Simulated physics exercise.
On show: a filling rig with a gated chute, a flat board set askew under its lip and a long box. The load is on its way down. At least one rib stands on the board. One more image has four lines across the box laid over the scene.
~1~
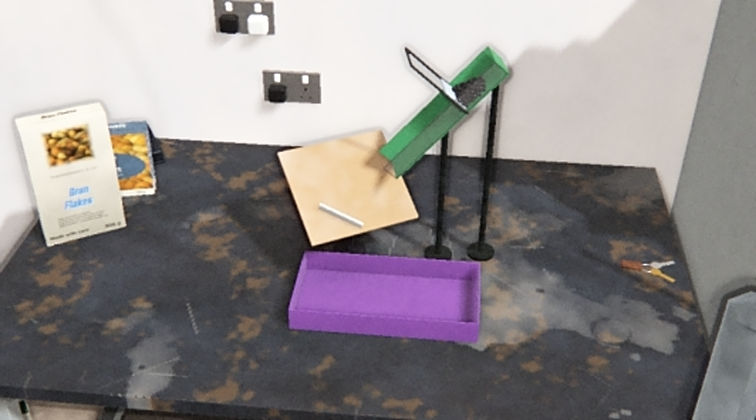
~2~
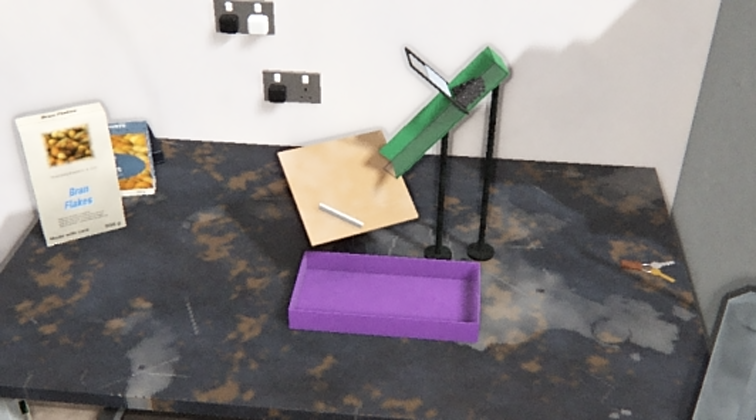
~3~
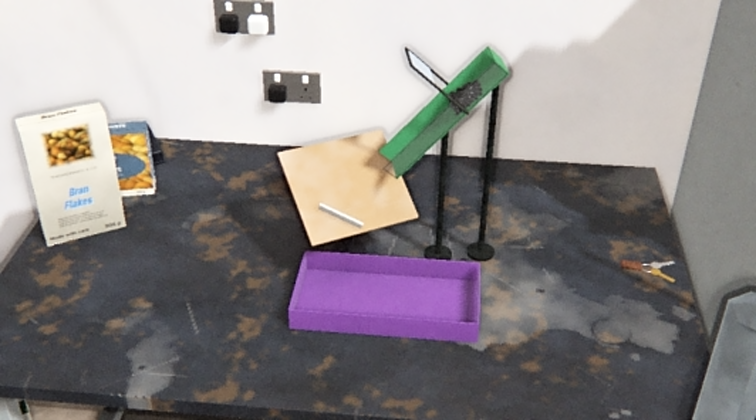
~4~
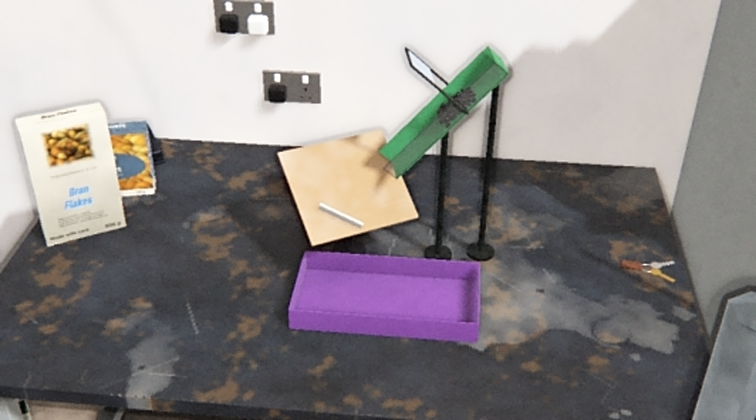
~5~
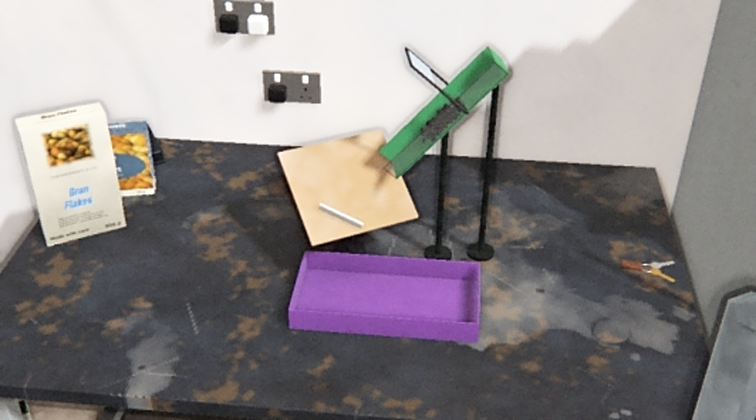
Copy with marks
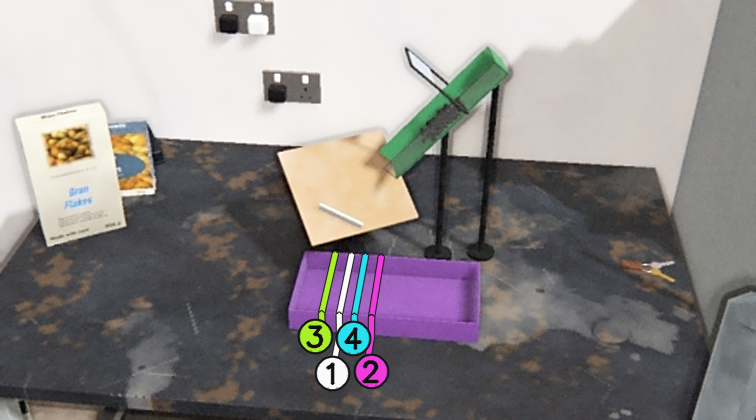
In this clip, a green chute slopes down to the left above a tilted wooden board and an empty purple box; a small mass of dark beans slides partway down the chute from behind a raised gate, spreading out slightly.
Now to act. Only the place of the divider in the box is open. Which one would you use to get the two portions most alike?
Best: 2.
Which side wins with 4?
The right side.
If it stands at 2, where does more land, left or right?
The right side.
On the marked copy, line 1 crosses the front rim at (339, 313); line 2 crosses the front rim at (371, 316); line 3 crosses the front rim at (321, 312); line 4 crosses the front rim at (354, 315).
For line 1, of what is caught, only a few on the left of the divider, all but a few on the right.
For line 2, of what is caught, close to a third on the left of the divider, close to two thirds on the right.
For line 3, of what is caught, none at all on the left of the divider, the whole lot on the right.
For line 4, of what is caught, only a few on the left of the divider, all but a few on the right.
